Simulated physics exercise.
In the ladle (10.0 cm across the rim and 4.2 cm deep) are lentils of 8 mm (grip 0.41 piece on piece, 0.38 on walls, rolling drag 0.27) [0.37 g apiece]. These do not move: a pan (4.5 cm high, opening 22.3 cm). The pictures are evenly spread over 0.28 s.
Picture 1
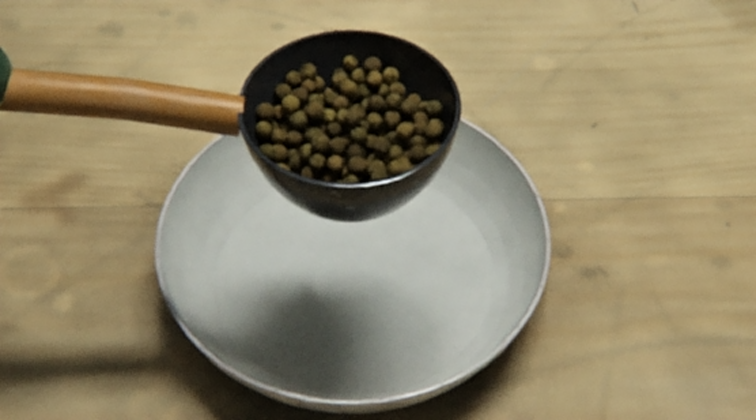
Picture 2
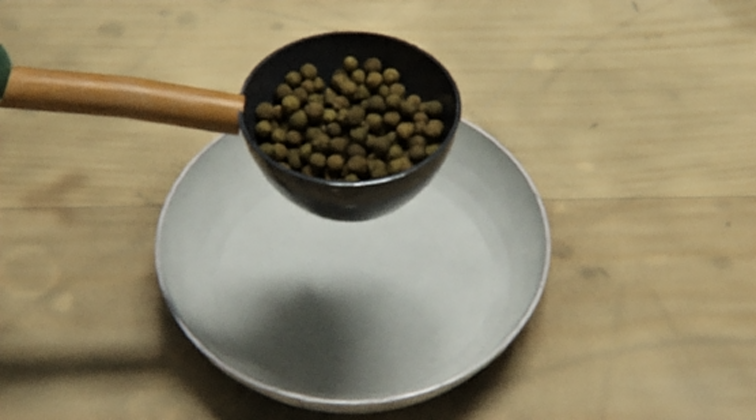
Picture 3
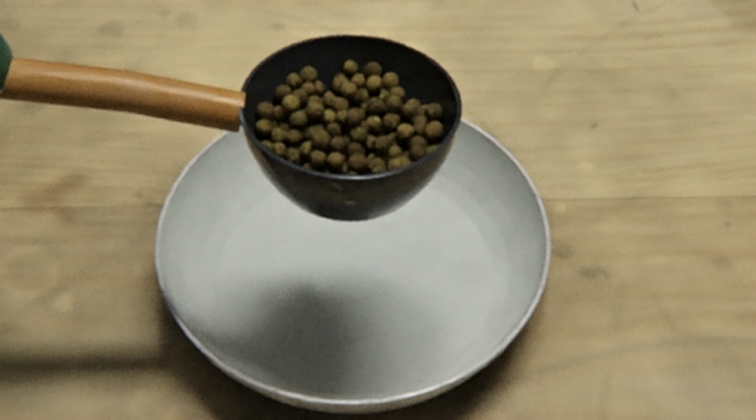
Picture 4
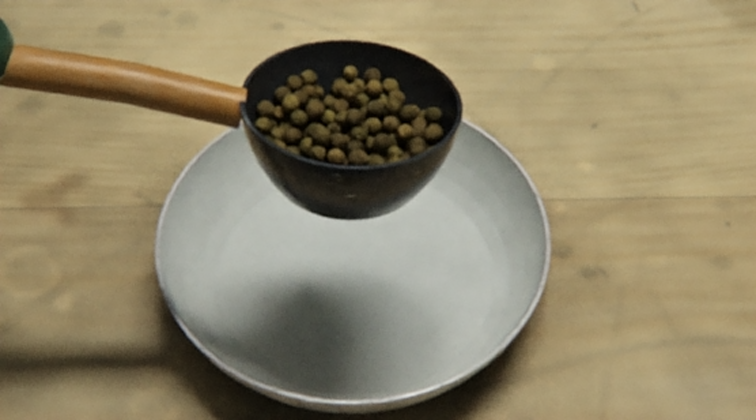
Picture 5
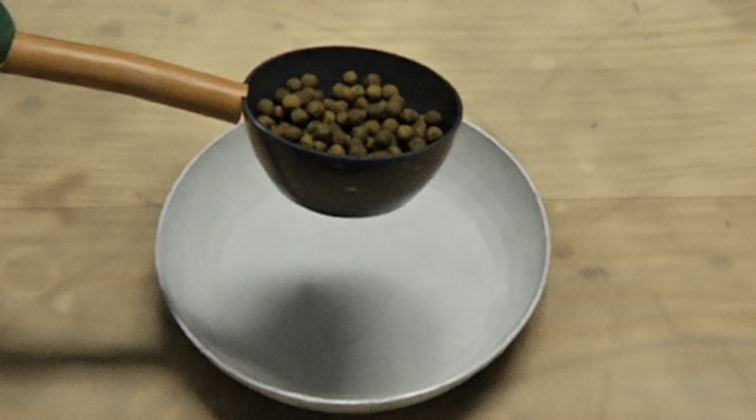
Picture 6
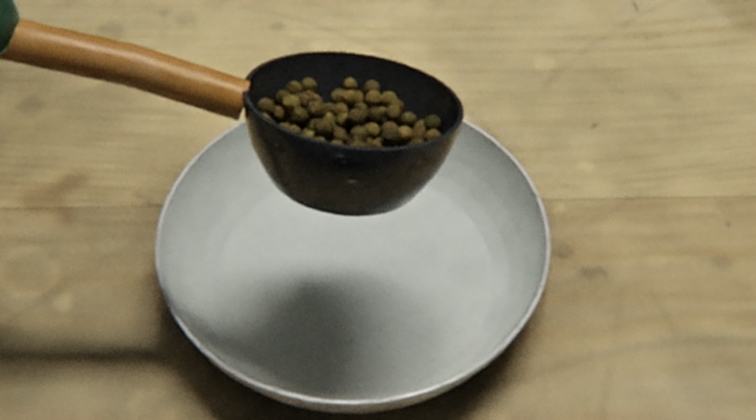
The video shows a dark ladle with a wooden handle, filled with small brownish-green balls, above a pale round pan on a wooden table. The ladle gradually tilts toward the back right while the pan stays still.
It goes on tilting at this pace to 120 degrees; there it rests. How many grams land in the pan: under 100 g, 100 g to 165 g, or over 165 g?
Load: Little.
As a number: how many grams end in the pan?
About 90 g.
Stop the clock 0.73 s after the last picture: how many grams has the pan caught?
Roughly 10 g.
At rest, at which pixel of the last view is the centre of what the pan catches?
At about (389, 254).
Then, 0.40 s after the last picture, tilt 56 degrees; 0 g in the pan, ladle holds 100 %.
Then, 0.73 s after the last picture, tilt 86 degrees; 6 g in the pan, ladle holds 90 %.
Then, 1.03 s after the last picture, tilt 113 degrees; 65 g in the pan, ladle holds 10 %.
Then, 1.32 s after the last picture, tilt 120 degrees; 86 g in the pan, ladle holds 0 %.
In the end, 86 g in the pan, ladle holds 0 %.
